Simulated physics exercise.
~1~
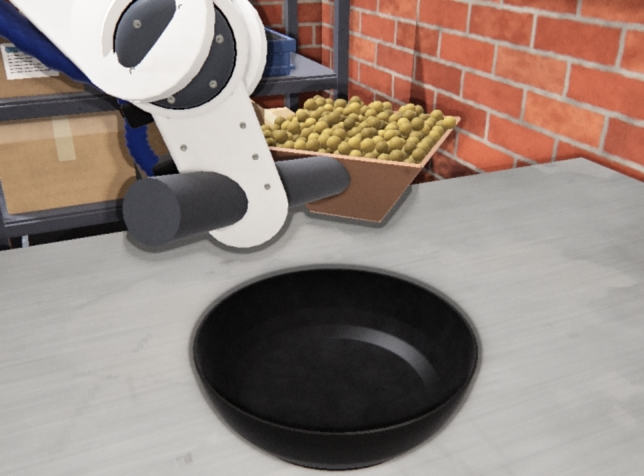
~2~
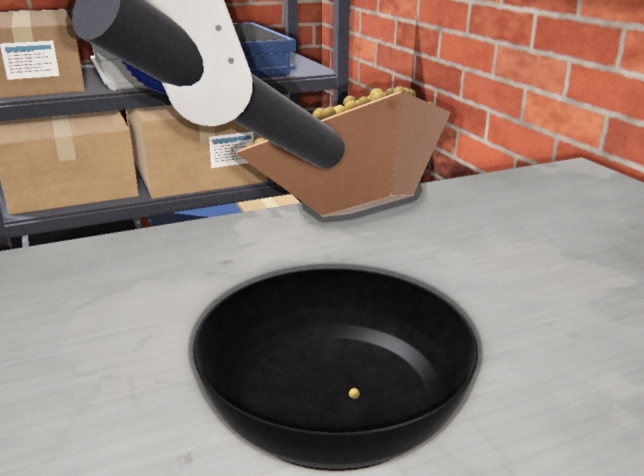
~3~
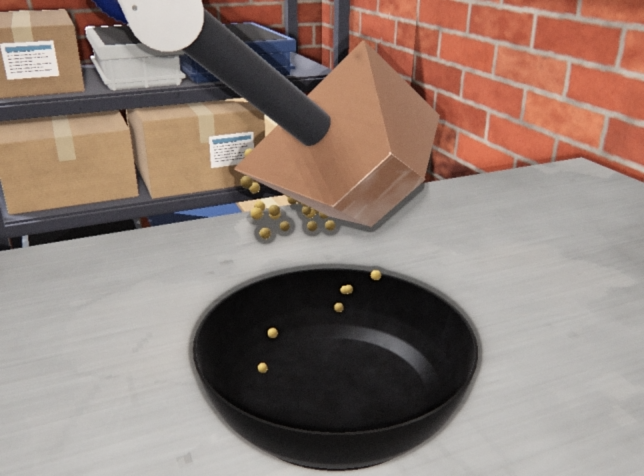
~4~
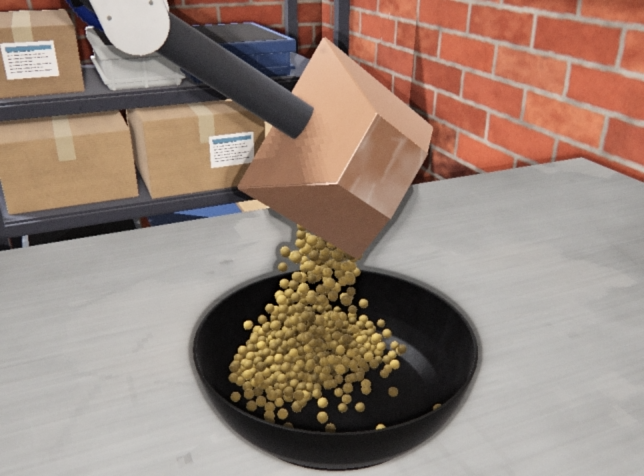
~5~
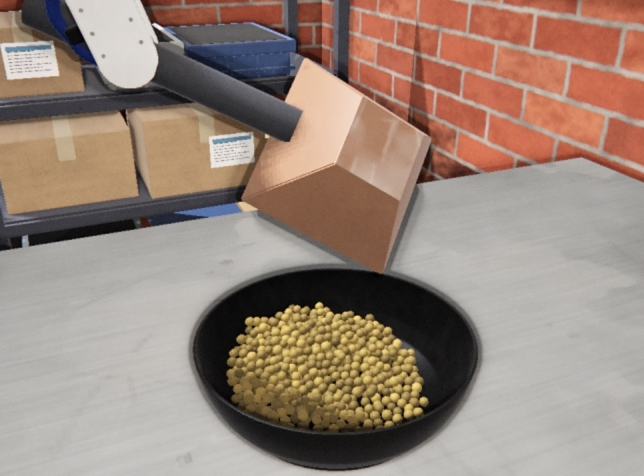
At the start, a white robot arm holds a copper-coloured scoop heaped with small, round, yellowish pieces above a grey table, behind a wide, empty black pan. The arm begins to tip the scoop, and a single piece lands in the pan. As the scoop tilts further, a few scattered pieces tumble over its edge and drop toward the pan. Then it turns steeply downward, and a thick stream pours out, piling up in the pan. Finally, the scoop hangs tipped well over with nothing more falling, and a broad mound of pieces rests in the pan.
